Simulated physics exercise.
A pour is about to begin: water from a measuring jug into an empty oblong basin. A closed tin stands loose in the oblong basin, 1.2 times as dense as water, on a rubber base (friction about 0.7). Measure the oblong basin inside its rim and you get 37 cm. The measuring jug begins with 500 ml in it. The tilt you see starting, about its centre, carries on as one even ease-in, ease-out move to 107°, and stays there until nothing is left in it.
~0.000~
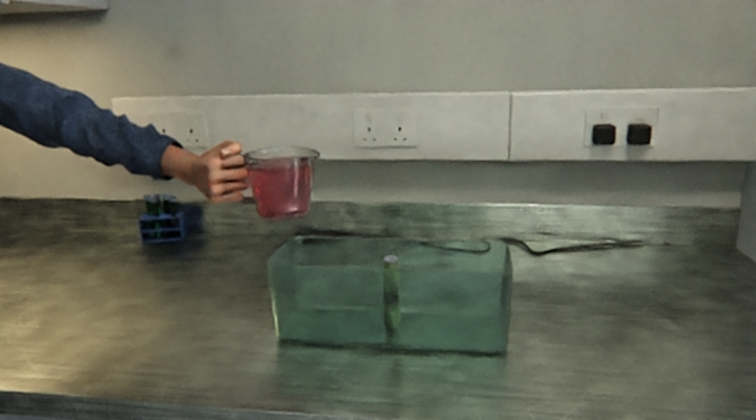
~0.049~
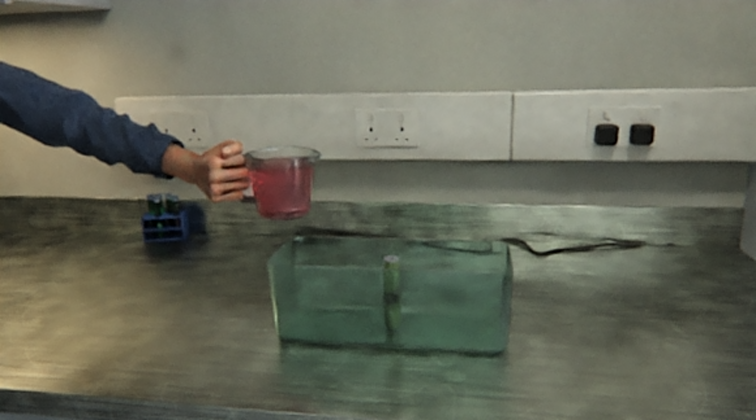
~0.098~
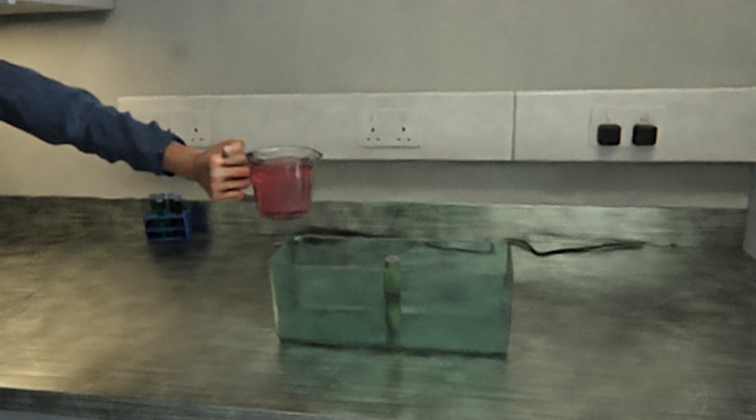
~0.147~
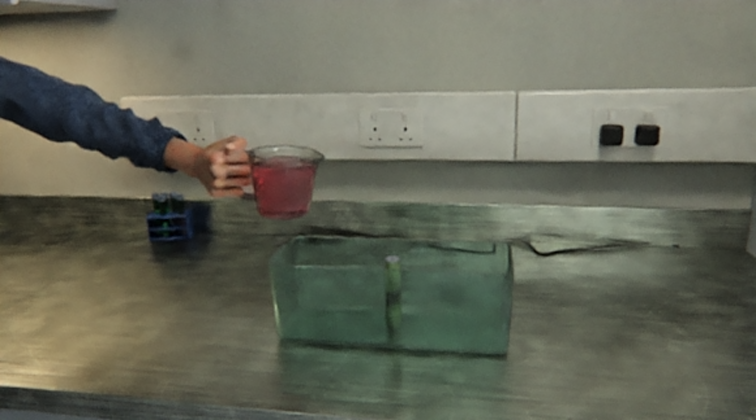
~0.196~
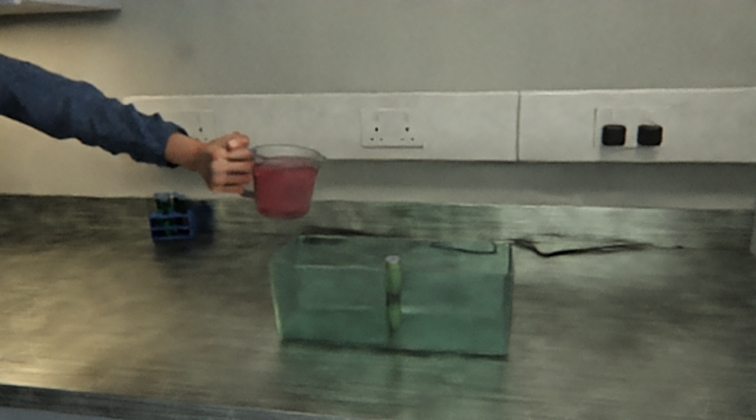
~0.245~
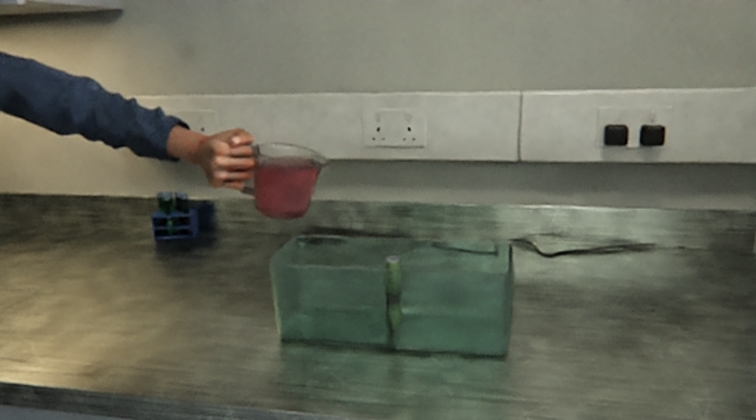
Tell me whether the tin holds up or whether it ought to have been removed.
It does not overbalance.
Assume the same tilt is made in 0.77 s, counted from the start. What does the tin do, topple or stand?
So the tin will hold steady.
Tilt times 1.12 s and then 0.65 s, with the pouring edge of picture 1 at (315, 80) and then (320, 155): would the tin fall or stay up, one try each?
Run one: It tumbles. Run two: It does not tip.
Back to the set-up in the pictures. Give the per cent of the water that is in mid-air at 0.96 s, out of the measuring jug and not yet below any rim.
About 10 per cent.
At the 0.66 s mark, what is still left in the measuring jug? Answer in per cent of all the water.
At that time about 68 in a hundred parts are still held.
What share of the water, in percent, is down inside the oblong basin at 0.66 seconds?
About 12%.
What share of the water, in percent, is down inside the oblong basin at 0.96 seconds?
That comes to about 78 percent.
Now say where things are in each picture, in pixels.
Tilt 0°; pouring edge (320, 154); surface from (252, 162) to (313, 162); the oblong basin's rim runs from (279, 251) to (510, 258); the tin's top is at (391, 262), in the first picture.
Tilt 1°; pouring edge (321, 155); surface from (253, 161) to (313, 162), in the second picture.
Tilt 2°; pouring edge (323, 156); surface from (254, 161) to (314, 162), in the third picture.
Tilt 4°; pouring edge (324, 157); surface from (256, 161) to (316, 163), in the fourth picture.
Tilt 8°; pouring edge (326, 160); surface from (258, 161) to (318, 163), in the fifth picture.
Tilt 12°; pouring edge (328, 163); surface from (260, 161) to (322, 163), in the sixth picture.
After 0.66 s the tilt is 68° and 68 per cent is still to pour; the tin stands where it began.
After 0.96 s the tilt is 102° and 12 per cent is still to pour; the tin stands where it began.
After 1.28 s the tilt is 107° and 0 per cent is still to pour; the tin stands where it began.
After 1.62 s the tilt is 107° and 0 per cent is still to pour; the tin stands where it began.
In the end the tin stands where it began.
